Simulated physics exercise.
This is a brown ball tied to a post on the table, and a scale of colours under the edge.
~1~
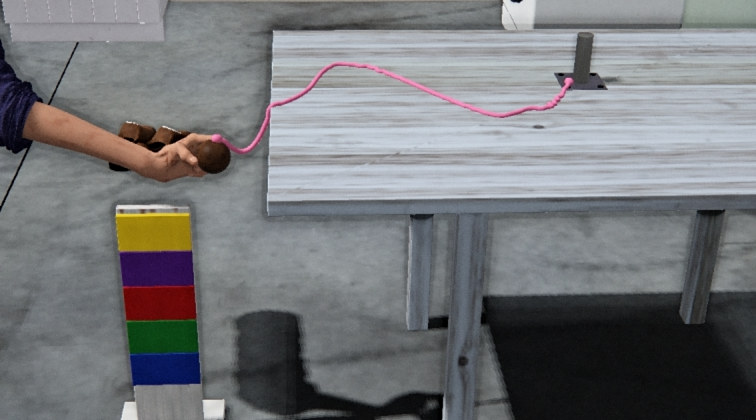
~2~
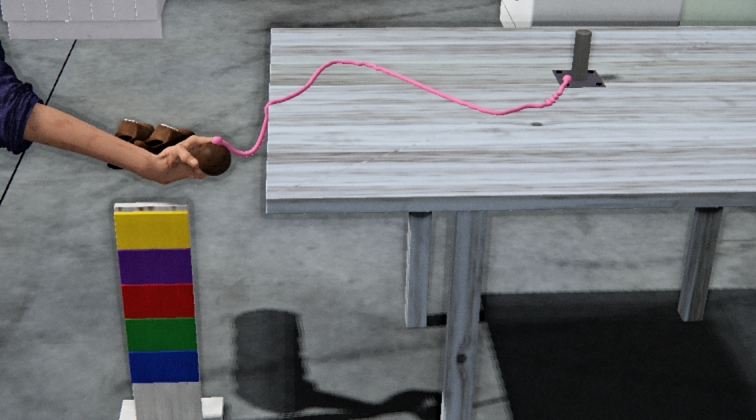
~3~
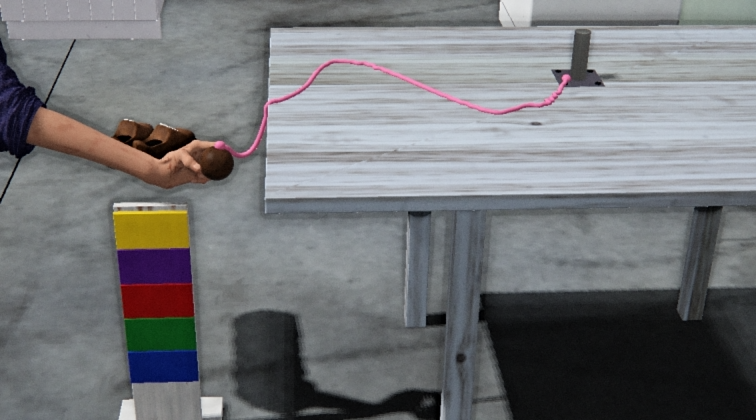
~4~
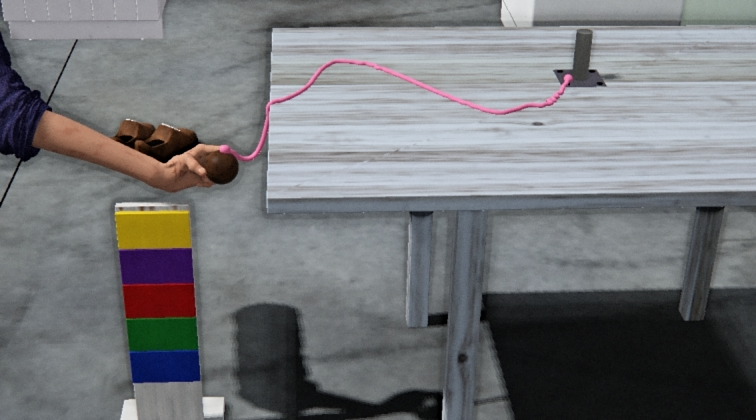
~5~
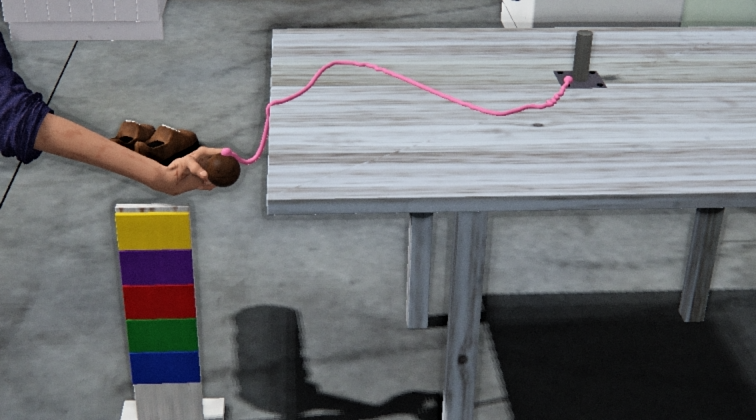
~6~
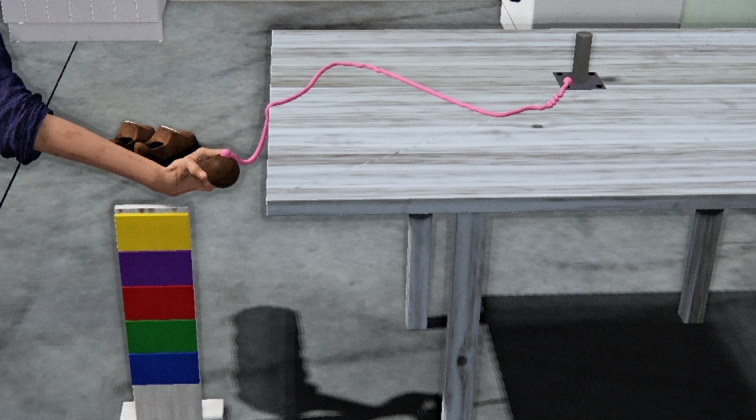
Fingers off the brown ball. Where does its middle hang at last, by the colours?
At blue.
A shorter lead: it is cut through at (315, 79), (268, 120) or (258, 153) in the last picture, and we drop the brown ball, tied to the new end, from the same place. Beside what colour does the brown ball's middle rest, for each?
One after the other, yellow; red; green.
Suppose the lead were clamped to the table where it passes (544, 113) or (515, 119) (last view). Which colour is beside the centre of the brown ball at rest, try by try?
In that order: Green; green.
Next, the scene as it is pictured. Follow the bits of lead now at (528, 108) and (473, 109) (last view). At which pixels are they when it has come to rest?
The first at (467, 87), the second at (405, 92).
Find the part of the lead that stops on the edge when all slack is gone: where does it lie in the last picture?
At (376, 69), roughly.
Soon after, ball near (234, 287); level with red.
Then, ball near (295, 340); level with blue.
Further on, ball near (263, 359); level with blue.
At rest, ball near (282, 352); level with blue. Its centre hangs level with the blue band.
